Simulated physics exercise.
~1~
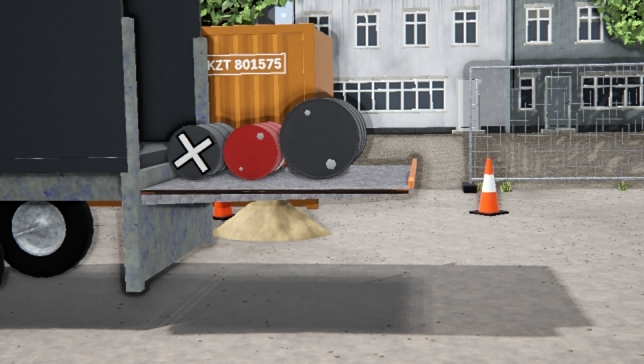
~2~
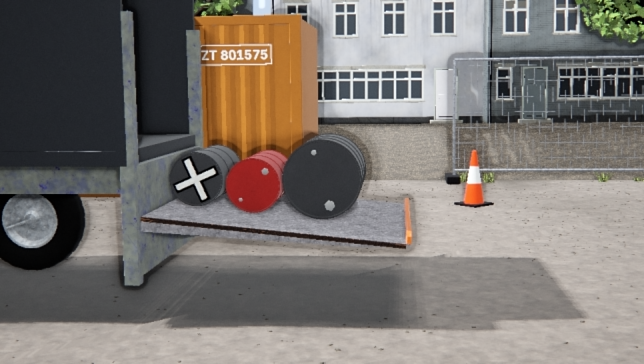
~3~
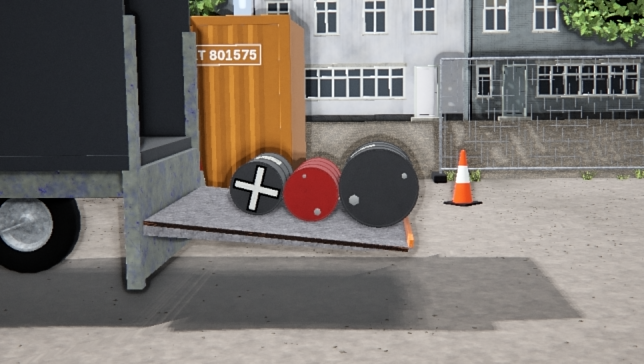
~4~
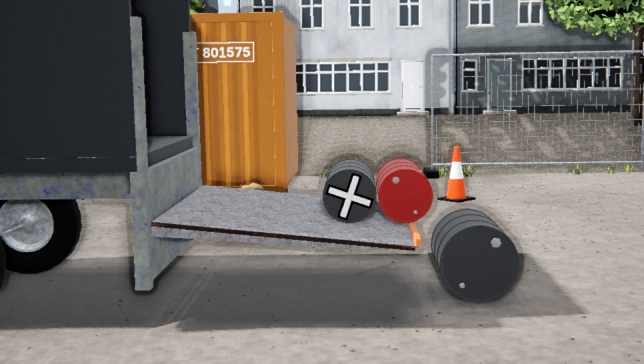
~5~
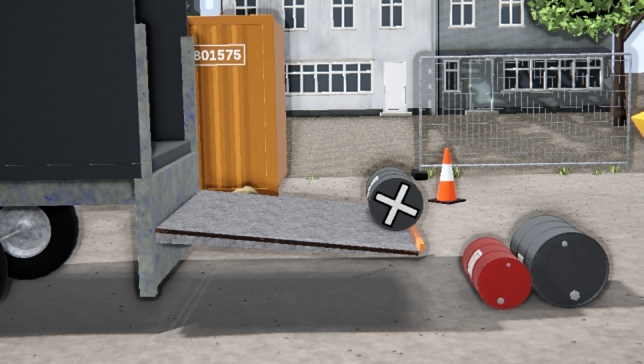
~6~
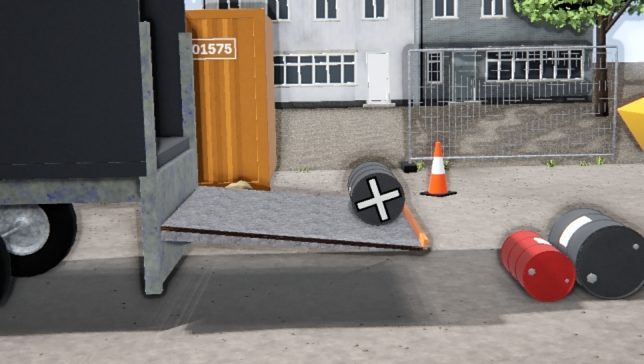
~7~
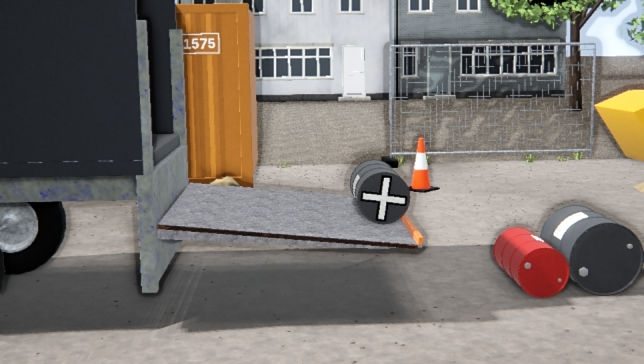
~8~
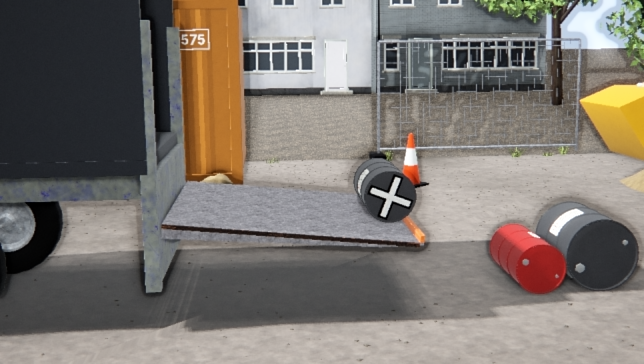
In this clip, a truck's lowered tail-lift tilts and three drums roll right along it. The plain dark drum and then the red one drop over the edge to the ground, while the drum marked with a white cross stays on the platform near its edge.
